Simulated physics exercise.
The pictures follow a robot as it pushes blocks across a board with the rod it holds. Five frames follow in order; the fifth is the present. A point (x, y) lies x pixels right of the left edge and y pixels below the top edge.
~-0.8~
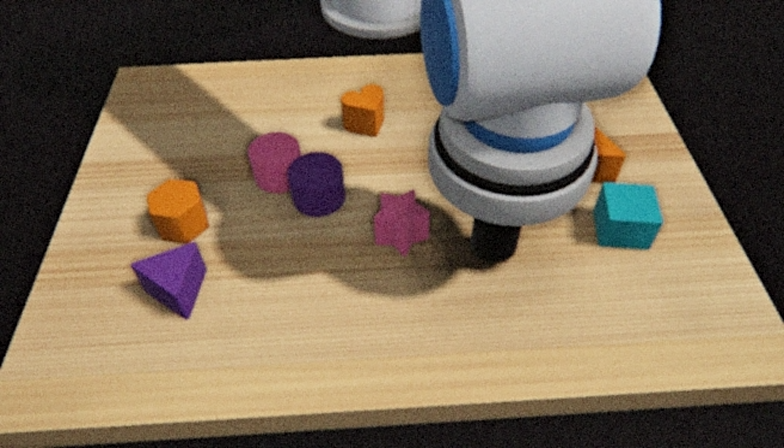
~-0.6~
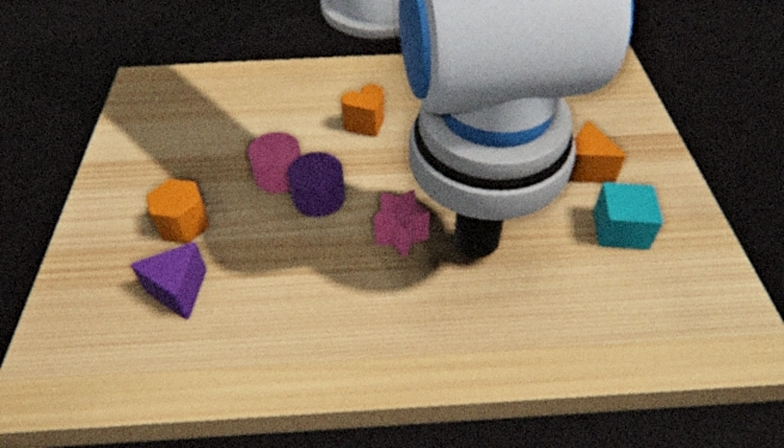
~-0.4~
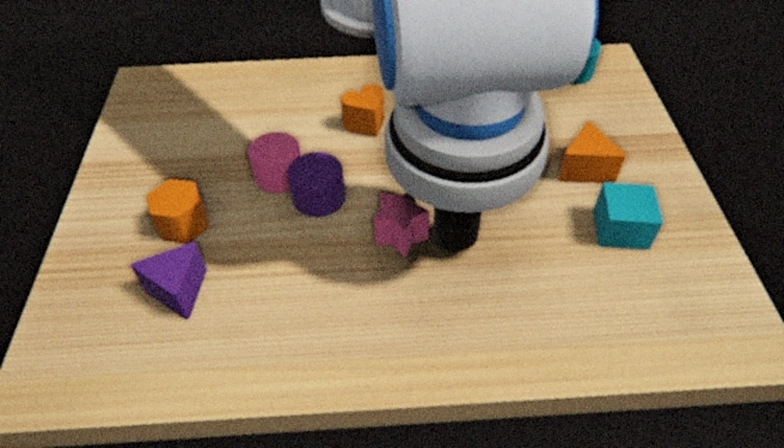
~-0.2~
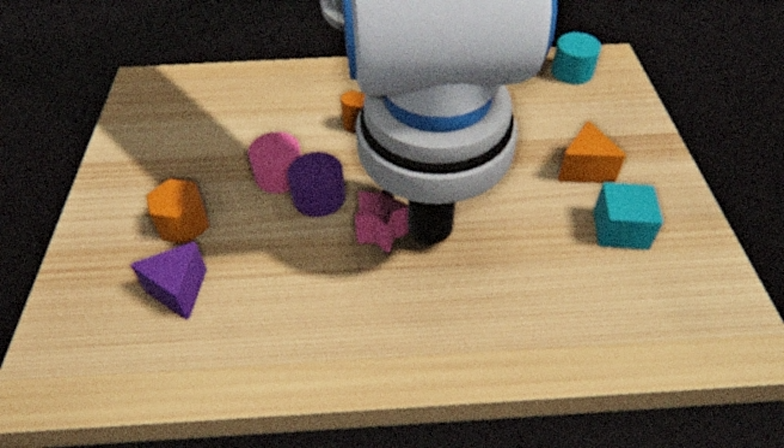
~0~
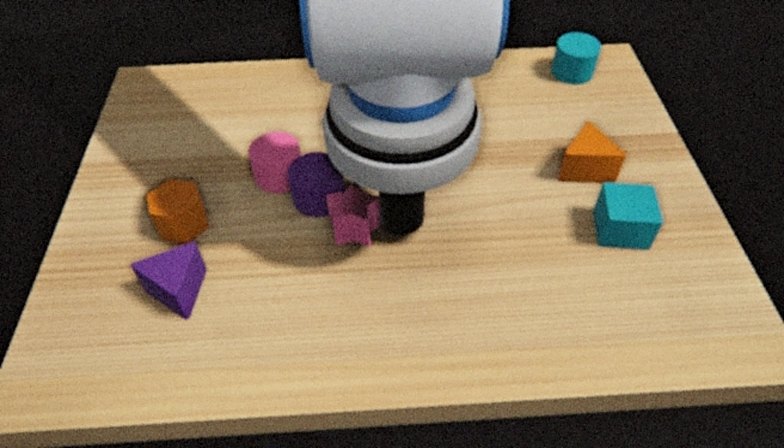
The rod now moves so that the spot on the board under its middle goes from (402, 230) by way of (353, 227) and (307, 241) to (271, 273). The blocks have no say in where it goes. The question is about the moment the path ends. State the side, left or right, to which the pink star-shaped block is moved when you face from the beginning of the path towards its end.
It's set to shift right.
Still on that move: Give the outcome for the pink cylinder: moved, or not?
By the end it has moved.
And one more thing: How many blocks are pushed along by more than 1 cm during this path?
Three or more blocks move.
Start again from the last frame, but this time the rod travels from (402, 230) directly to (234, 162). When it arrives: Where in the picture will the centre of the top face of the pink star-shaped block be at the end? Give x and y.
My estimate: (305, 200).
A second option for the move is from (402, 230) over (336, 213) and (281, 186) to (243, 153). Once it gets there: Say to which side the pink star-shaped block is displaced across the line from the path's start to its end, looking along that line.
Taking start-to-end as forward, the block's sideways shift goes to the left.
What follows on the original path. One third of the way, rod at (352, 215); pink cylinder at (258, 137); purple cylinder at (290, 163); pink star-shaped block at (309, 198), turned 20° anticlockwise.
Two thirds of the way, rod at (304, 230); pink cylinder at (256, 134); purple cylinder at (283, 162); pink star-shaped block at (262, 206).
At the end, rod at (267, 262); purple triangular block not moved; pink cylinder at (256, 134); purple cylinder at (283, 162); pink star-shaped block at (250, 210), turned 25° clockwise.
